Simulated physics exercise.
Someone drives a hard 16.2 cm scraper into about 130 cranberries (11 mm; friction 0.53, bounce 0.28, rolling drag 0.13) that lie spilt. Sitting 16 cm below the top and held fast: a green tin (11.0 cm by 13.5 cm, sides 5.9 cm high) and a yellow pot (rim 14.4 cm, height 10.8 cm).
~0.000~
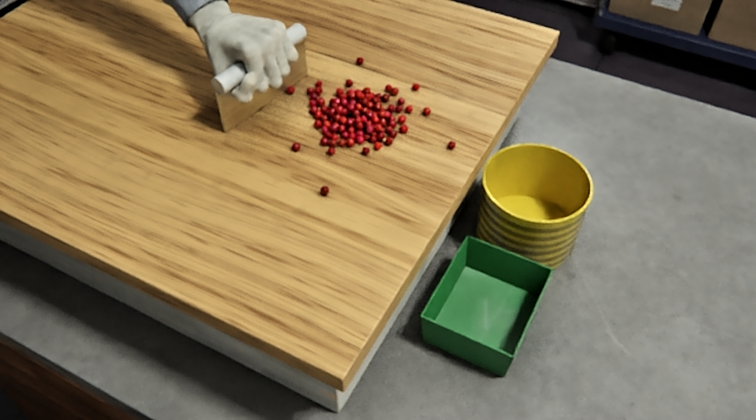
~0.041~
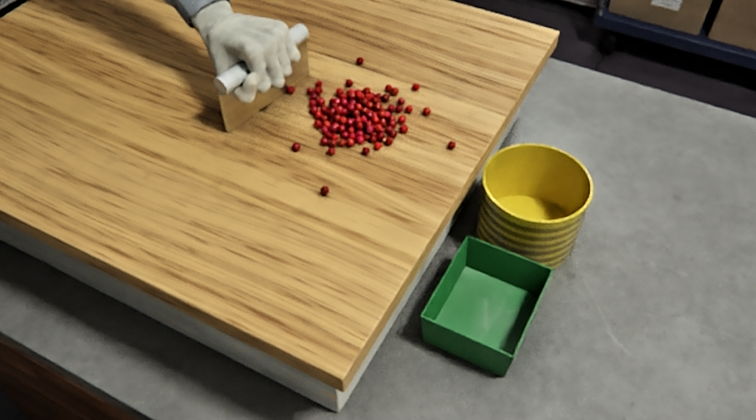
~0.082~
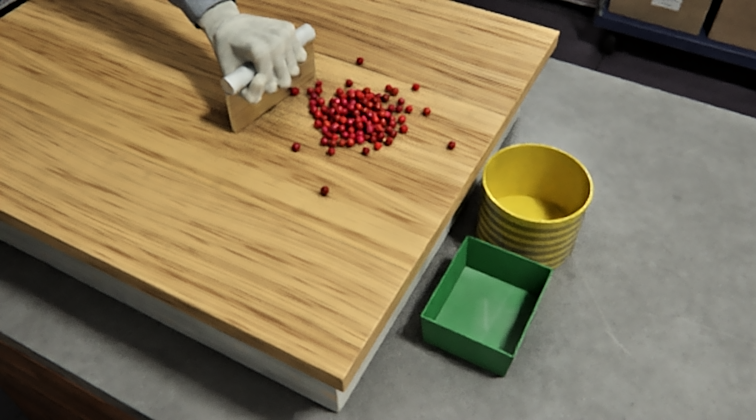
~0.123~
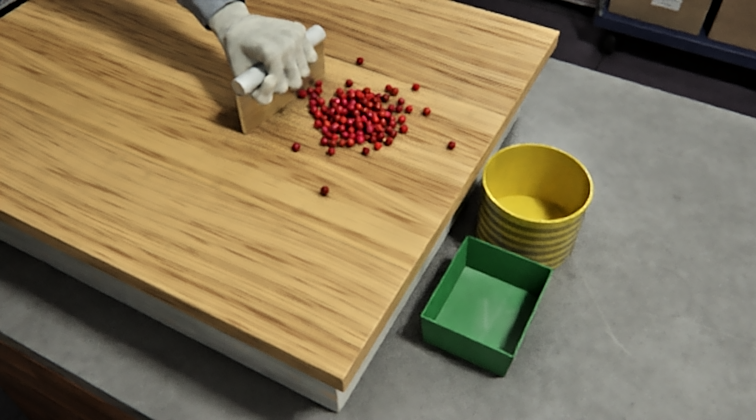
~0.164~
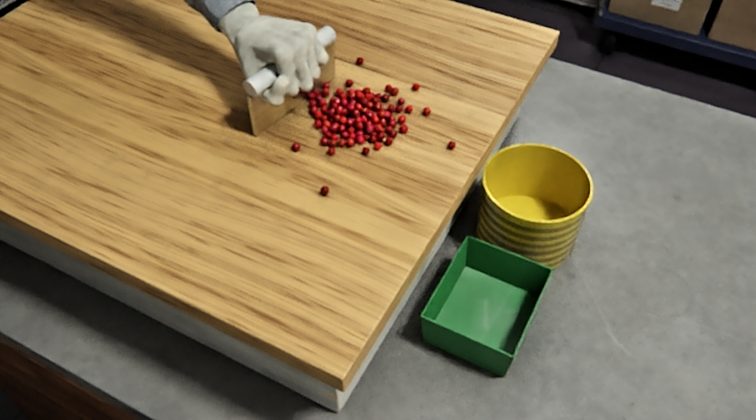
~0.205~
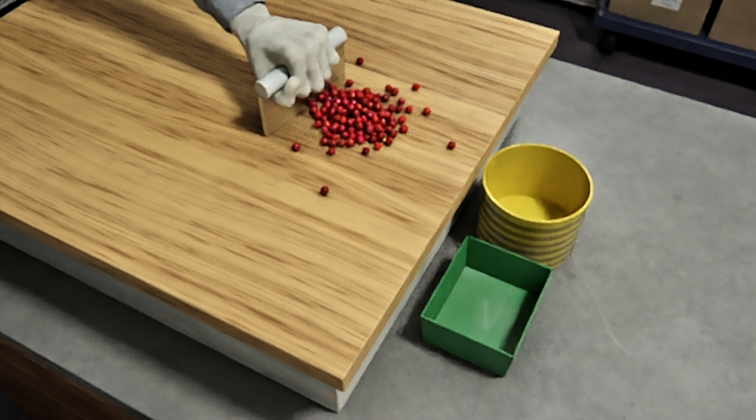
On a wooden tabletop, a gloved hand slides a scraper rightward into the scattered red cranberries.
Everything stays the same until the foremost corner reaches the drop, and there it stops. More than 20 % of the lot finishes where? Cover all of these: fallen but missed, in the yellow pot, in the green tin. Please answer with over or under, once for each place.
Missed, under; yellow pot, over; green tin, under.
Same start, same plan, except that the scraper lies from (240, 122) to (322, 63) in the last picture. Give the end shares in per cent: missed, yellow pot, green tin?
At rest, missed comes to 5, the yellow pot to 0, and the green tin to 25.
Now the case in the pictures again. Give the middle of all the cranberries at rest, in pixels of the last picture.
Centre at rest: Approx. (467, 235).
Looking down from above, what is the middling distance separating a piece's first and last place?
It comes to about 20 cm.
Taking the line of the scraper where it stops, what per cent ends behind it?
It comes to about 35 per cent.
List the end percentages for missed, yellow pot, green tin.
Result: Missed = 15; yellow pot = 40; green tin = 0.
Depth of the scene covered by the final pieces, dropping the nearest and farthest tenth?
I'd reckon some 20 centimetres.
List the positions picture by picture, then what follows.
In the first picture, scraper from (221, 100) to (302, 44); moved 0.0 cm; pieces shifted so far, 0; middle of the spill at (356, 114); green tin at (489, 292); yellow pot at (538, 181).
In the second picture, scraper from (223, 100) to (304, 44); moved 0.3 cm; pieces shifted so far, 0; middle of the spill at (356, 114).
In the third picture, scraper from (230, 101) to (310, 45); moved 1.2 cm; pieces shifted so far, 1; middle of the spill at (356, 114).
In the fourth picture, scraper from (241, 102) to (320, 46); moved 2.6 cm; pieces shifted so far, 1; middle of the spill at (356, 114).
In the fifth picture, scraper from (252, 103) to (330, 47); moved 4.1 cm; pieces shifted so far, 5; middle of the spill at (356, 114).
In the sixth picture, scraper from (263, 104) to (341, 48); moved 5.6 cm; pieces shifted so far, 6; middle of the spill at (356, 114); green tin at (489, 292); yellow pot at (538, 181). Its speed is about 0.36 m/s, heading 20 degrees away from the viewer.
Then, at 0.54 s, scraper 18 cm from its start, spill 17 cm wide; still on top 100 %.
Then, at 0.87 s, scraper 29 cm from its start, spill 21 cm wide; yellow pot 5 %, still on top 95 %.
After 1.15 s, scraper 31 cm from its start, spill 24 cm wide; yellow pot 40 %, off the edge, not caught 15 %, still on top 45 %.
In the end, at 1.7 s, green tin 0 %, yellow pot 40 %, fallen but missed 15 %, still on top 45 %.
